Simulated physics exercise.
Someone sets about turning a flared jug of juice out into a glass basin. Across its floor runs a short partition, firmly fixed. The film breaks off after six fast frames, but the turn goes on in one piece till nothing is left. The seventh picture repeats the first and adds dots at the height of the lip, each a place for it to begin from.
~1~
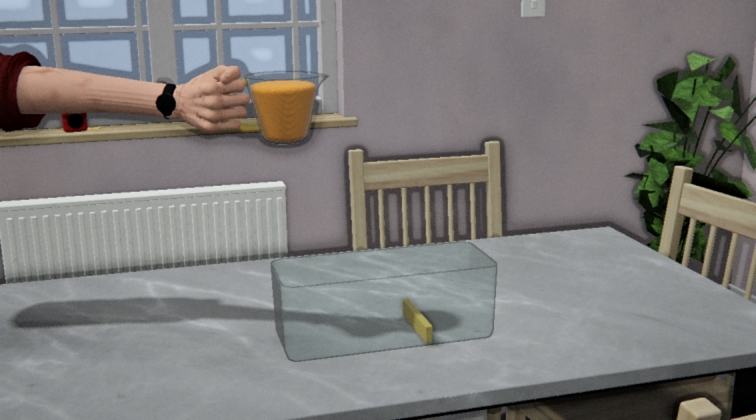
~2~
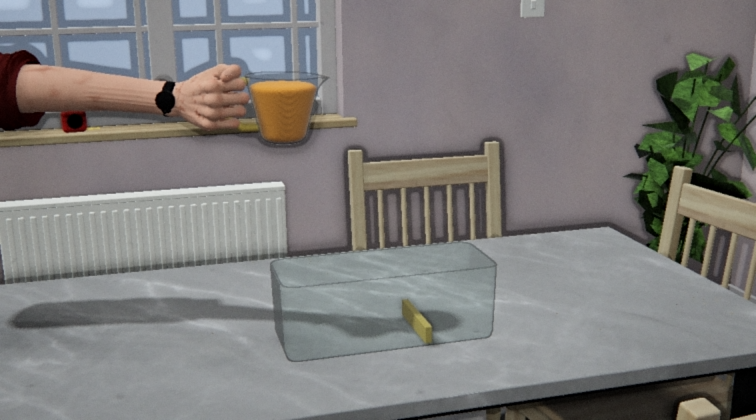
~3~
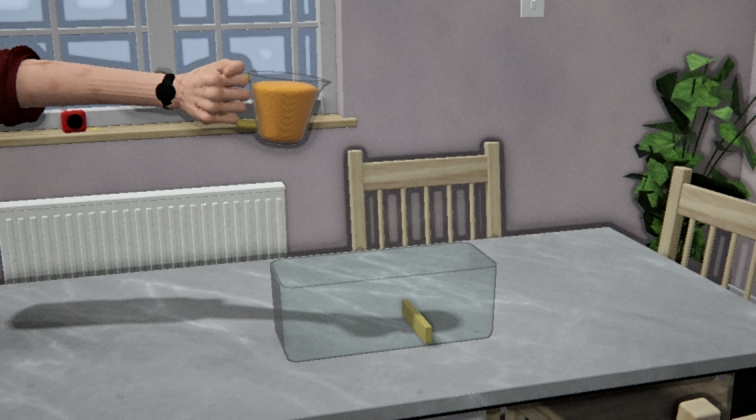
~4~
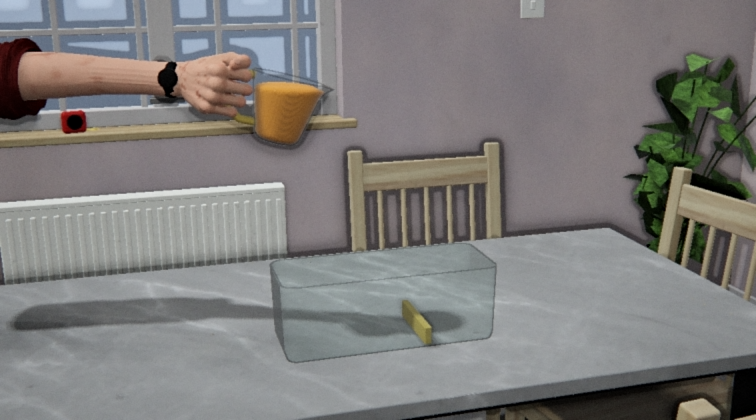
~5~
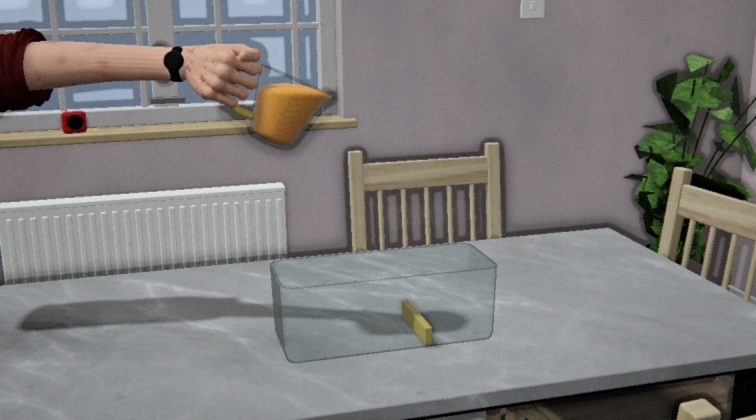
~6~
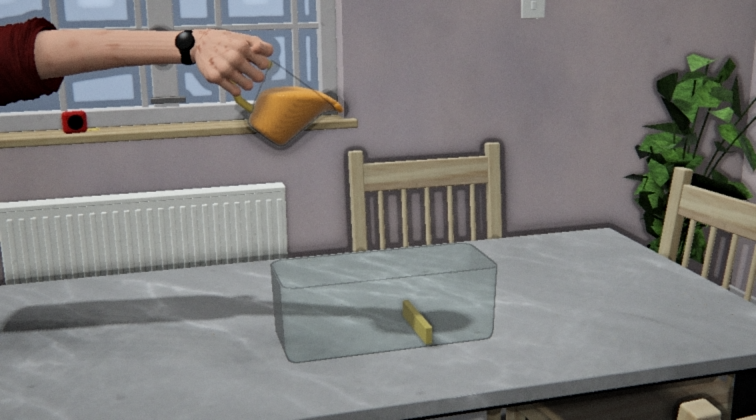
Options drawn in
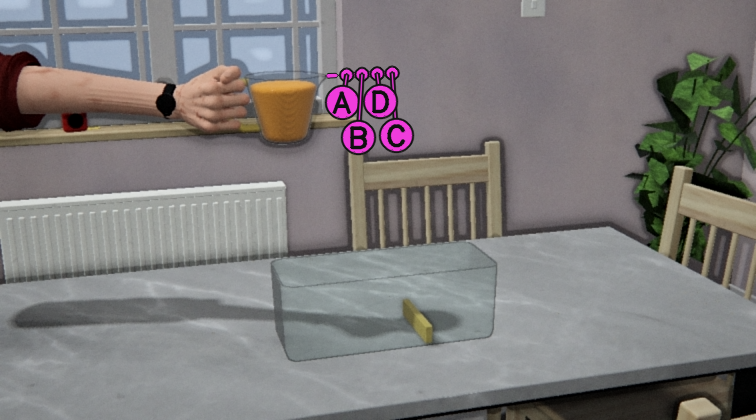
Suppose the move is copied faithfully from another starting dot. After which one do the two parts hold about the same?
The answer is spot D.
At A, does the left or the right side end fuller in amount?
The left one.
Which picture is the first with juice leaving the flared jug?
Picture 6.
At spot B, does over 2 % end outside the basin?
Yes.
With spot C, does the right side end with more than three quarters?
No.
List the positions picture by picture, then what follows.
Upright, lip at (328, 75); basin from (286, 361) to (493, 335); top of the wall at (417, 312); nothing has left yet, in the first picture.
Upright, lip at (328, 77); nothing has left yet, in the second picture.
Tipped about 7°, lip at (330, 81); nothing has left yet, in the third picture.
Tipped about 15°, lip at (333, 89); nothing has left yet, in the fourth picture.
Tipped about 26°, lip at (336, 99); nothing has left yet, in the fifth picture.
Tipped about 38°, lip at (337, 111); juice is over the lip, down to (337, 111), in the sixth picture.
In magenta, A at (346, 75); B at (362, 74); C at (392, 73); D at (377, 73).
If A is chosen, about 78 % ends left of the wall and 12 % right of it; 9 % is lost outside.
If B is chosen, about 60 % ends left of the wall and 31 % right of it; 9 % is lost outside.
If C is chosen, about 29 % ends left of the wall and 65 % right of it; 7 % is lost outside.
If D is chosen, about 48 % ends left of the wall and 46 % right of it; 6 % is lost outside.
